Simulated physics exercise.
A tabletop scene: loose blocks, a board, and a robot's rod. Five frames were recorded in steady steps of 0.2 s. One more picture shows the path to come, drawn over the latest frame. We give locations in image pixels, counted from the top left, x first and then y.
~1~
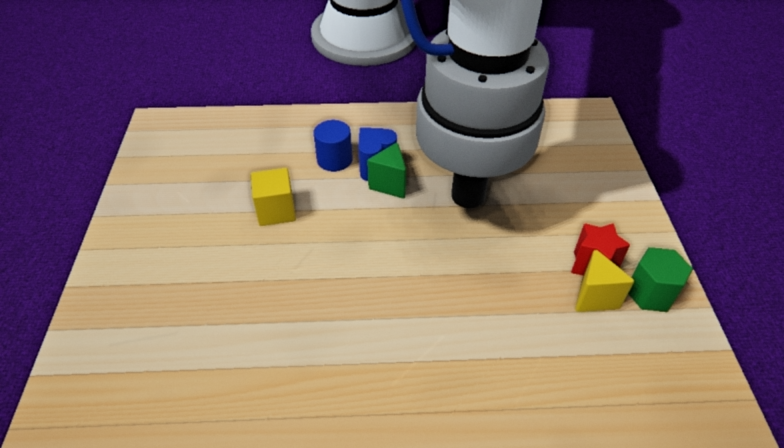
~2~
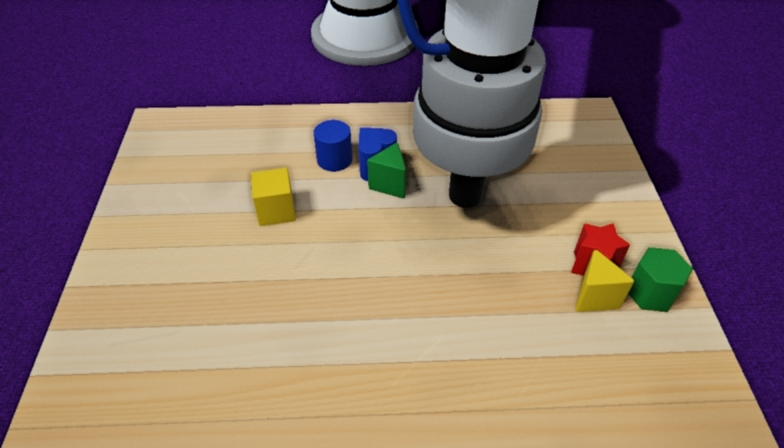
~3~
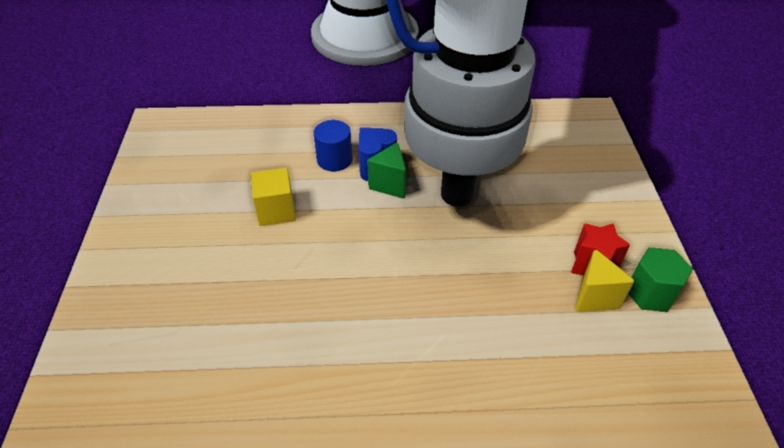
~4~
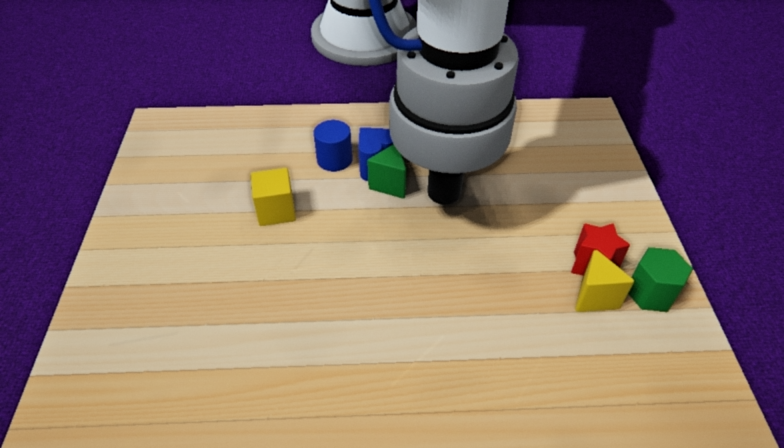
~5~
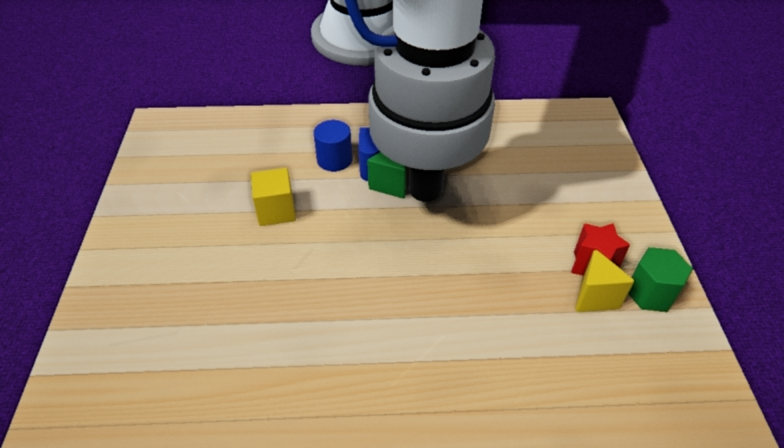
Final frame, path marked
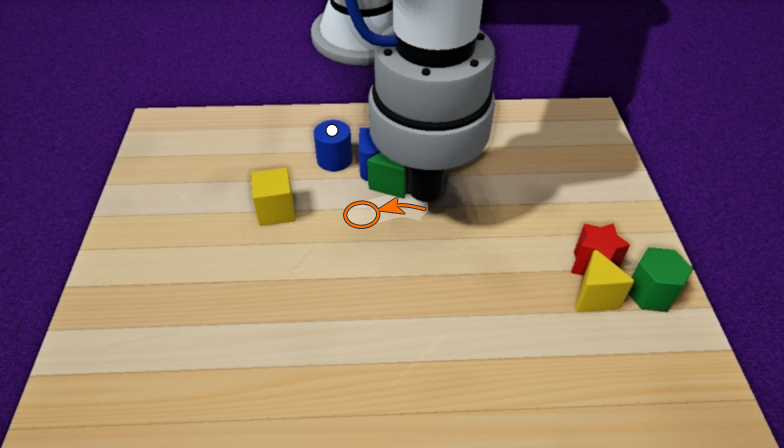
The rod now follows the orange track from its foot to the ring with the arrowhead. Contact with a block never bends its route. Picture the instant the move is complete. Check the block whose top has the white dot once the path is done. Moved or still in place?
That block is not shifted.
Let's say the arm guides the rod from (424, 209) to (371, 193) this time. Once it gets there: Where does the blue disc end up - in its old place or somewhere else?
Moved away.
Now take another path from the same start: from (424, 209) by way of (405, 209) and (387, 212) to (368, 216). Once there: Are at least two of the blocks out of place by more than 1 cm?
No.
Path on the board, from (424, 209) via (403, 205) and (382, 209), ending at (362, 214); the dot is on the blue disc.
What follows on the original path. Halfway along, rod (392, 189); blue heart block (369, 133), turned 20° clockwise; green triangular piece (374, 153), turned 20° clockwise.
At the end, rod (361, 197); blue disc in place; blue heart block (369, 133), turned 20° clockwise; green triangular piece (368, 155), turned 45° clockwise.
